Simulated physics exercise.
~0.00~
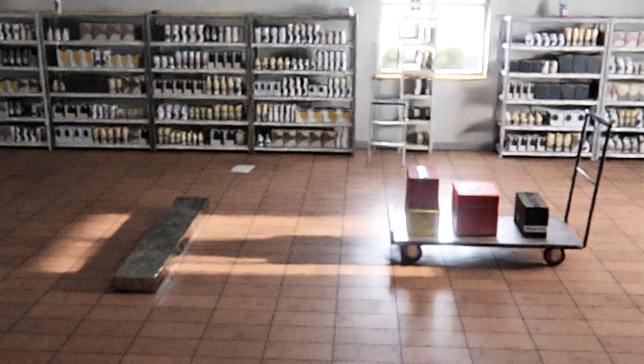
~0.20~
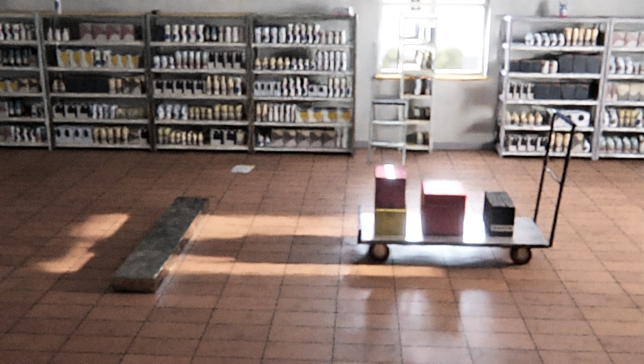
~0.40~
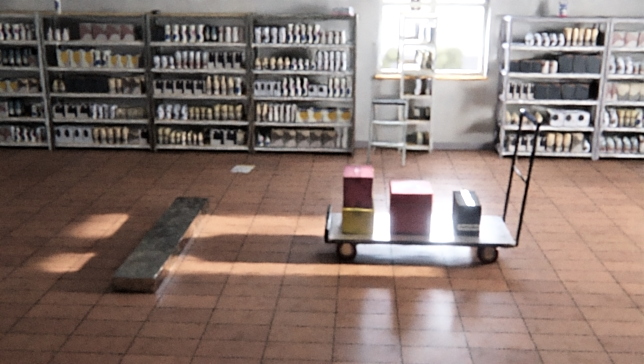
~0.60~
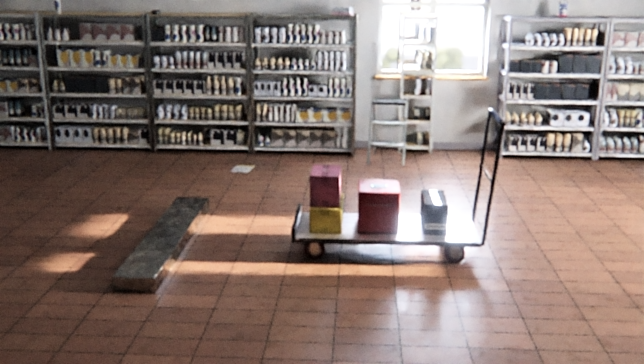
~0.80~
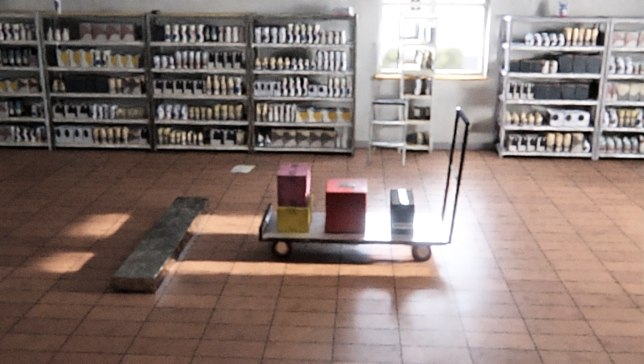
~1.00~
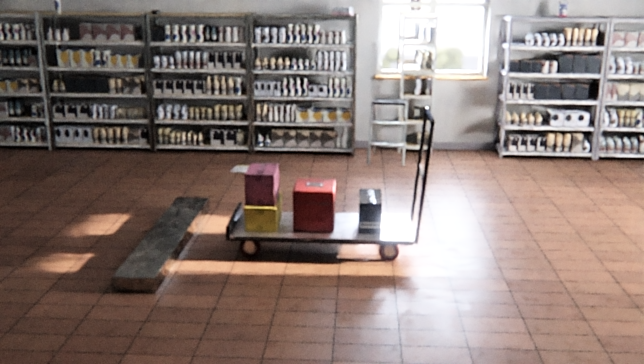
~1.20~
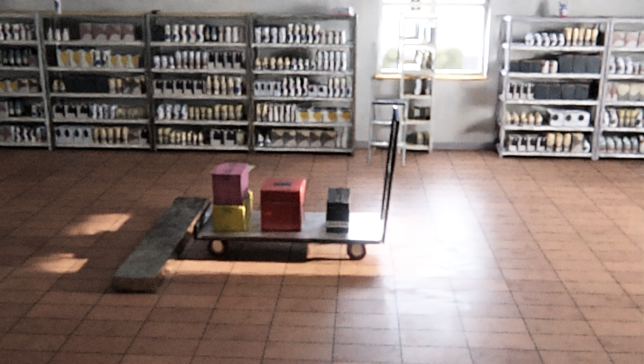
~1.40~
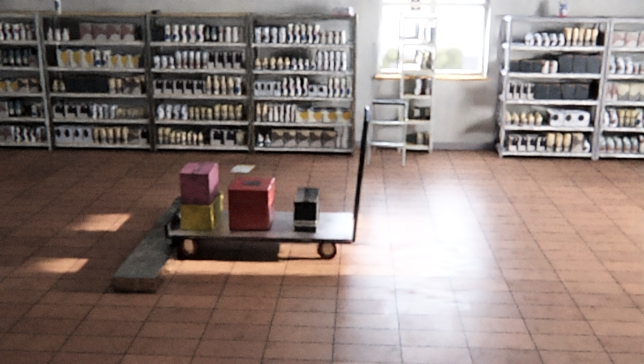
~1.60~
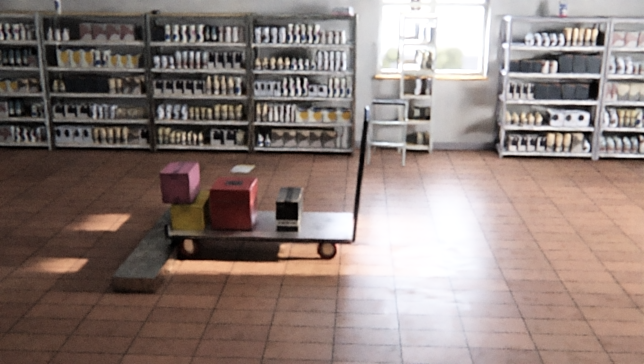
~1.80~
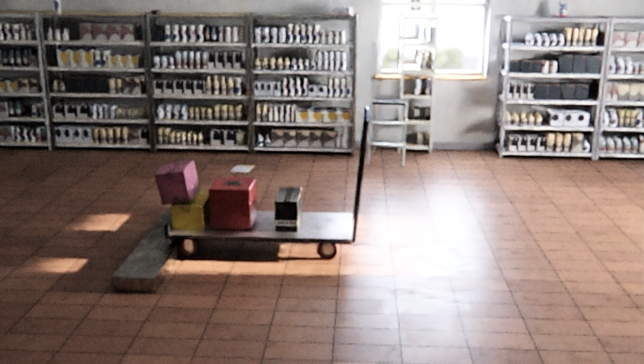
In a storeroom, a loaded trolley rolls left, stops at a kerb, and the pink box tilts.
